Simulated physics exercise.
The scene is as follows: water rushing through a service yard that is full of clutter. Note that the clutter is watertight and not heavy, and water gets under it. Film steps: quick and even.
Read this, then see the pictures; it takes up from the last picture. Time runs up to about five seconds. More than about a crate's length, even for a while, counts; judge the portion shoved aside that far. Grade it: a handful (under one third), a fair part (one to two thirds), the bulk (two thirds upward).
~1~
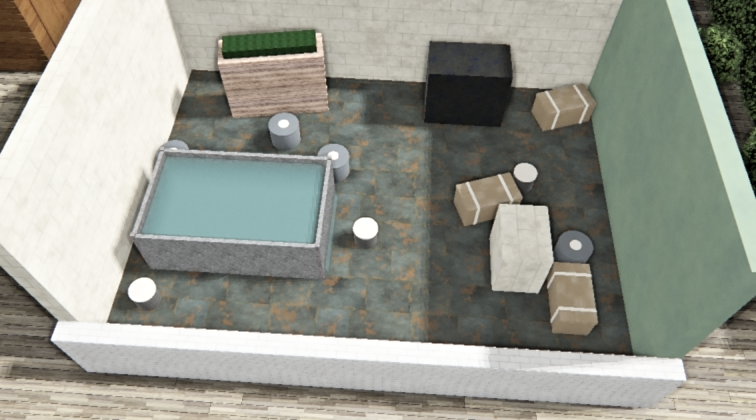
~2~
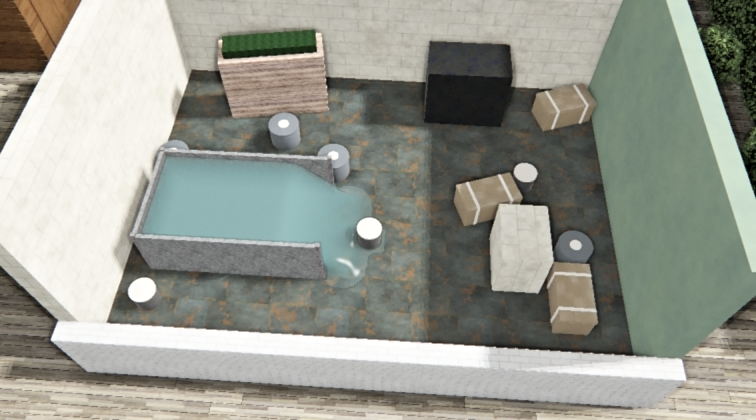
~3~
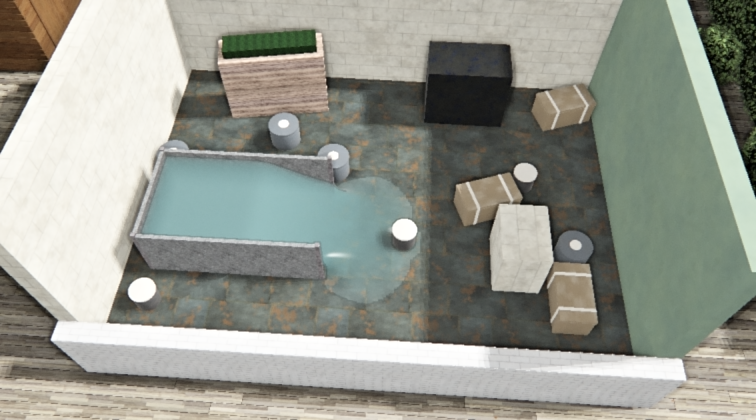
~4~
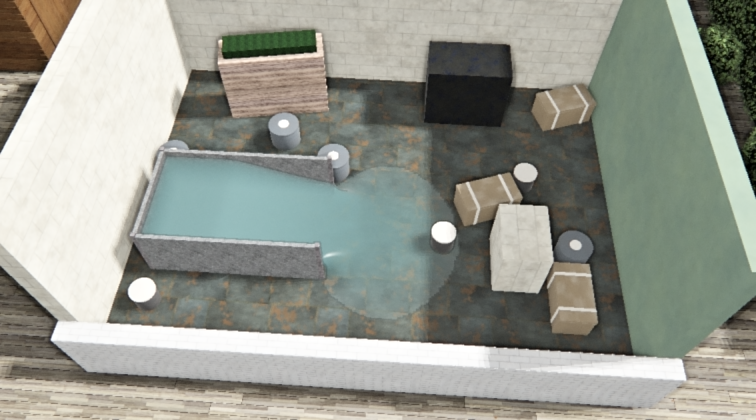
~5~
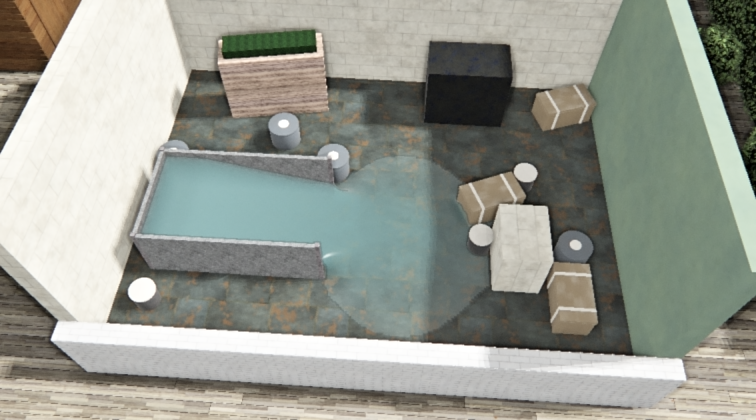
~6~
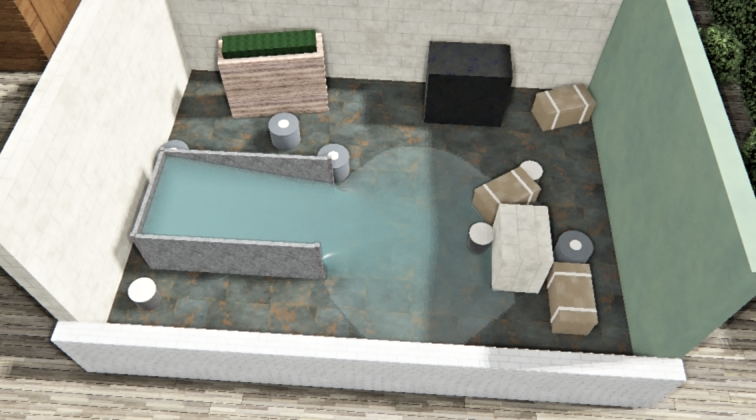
A fair part.
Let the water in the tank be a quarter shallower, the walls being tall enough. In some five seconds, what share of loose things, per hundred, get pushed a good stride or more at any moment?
60 per cent.
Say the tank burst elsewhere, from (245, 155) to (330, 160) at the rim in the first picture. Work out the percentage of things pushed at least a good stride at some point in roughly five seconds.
Near 50 in a hundred.
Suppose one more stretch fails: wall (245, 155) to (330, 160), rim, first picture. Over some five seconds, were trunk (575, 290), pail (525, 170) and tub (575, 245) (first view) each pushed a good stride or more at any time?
Taking them in order, short of it, covered the distance, short of it.
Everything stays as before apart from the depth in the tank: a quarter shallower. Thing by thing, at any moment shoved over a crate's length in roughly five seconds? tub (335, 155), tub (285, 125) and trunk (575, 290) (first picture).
First one stopped before it, second one stopped before it, third one reached the mark.
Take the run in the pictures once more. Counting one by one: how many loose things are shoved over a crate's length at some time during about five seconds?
That comes out at 6.
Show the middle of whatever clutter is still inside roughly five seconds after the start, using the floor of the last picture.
Estimate: Close to (412, 175) px.
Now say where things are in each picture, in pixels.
The first picture shows a pail at (365, 228), on the bottom; a trunk at (489, 191), on the bottom; 0 of 10 have shifted.
The second picture shows a pail at (369, 228), on the bottom, close to its start; a trunk at (489, 191), on the bottom; 0 of 10 have shifted.
The third picture shows a pail at (405, 229) rests on the ground, a stride from its start; a trunk at (489, 191) rests on the ground; 1 of 10 have shifted.
The fourth picture shows a pail at (444, 232), on the bottom, a stride from its start; a trunk at (489, 191), on the bottom; 1 of 10 have shifted.
The fifth picture shows a pail at (482, 234), on the bottom, far from its start; a trunk at (492, 191) rests on the ground, close to its start; 1 of 10 have shifted.
The sixth picture shows a pail at (482, 233), afloat, far from its start; a trunk at (508, 189) rests on the ground, close to its start; 3 of 10 have shifted.
A moment on, 2 of 10 are well off their spots; 1 afloat.
Next, 3 of 10 are well off their spots; 3 afloat.
Later, 6 of 10 are well off their spots; 6 afloat.
In the end, 6 of 10 are well off their spots, and 6 have been at some point; 6 afloat.
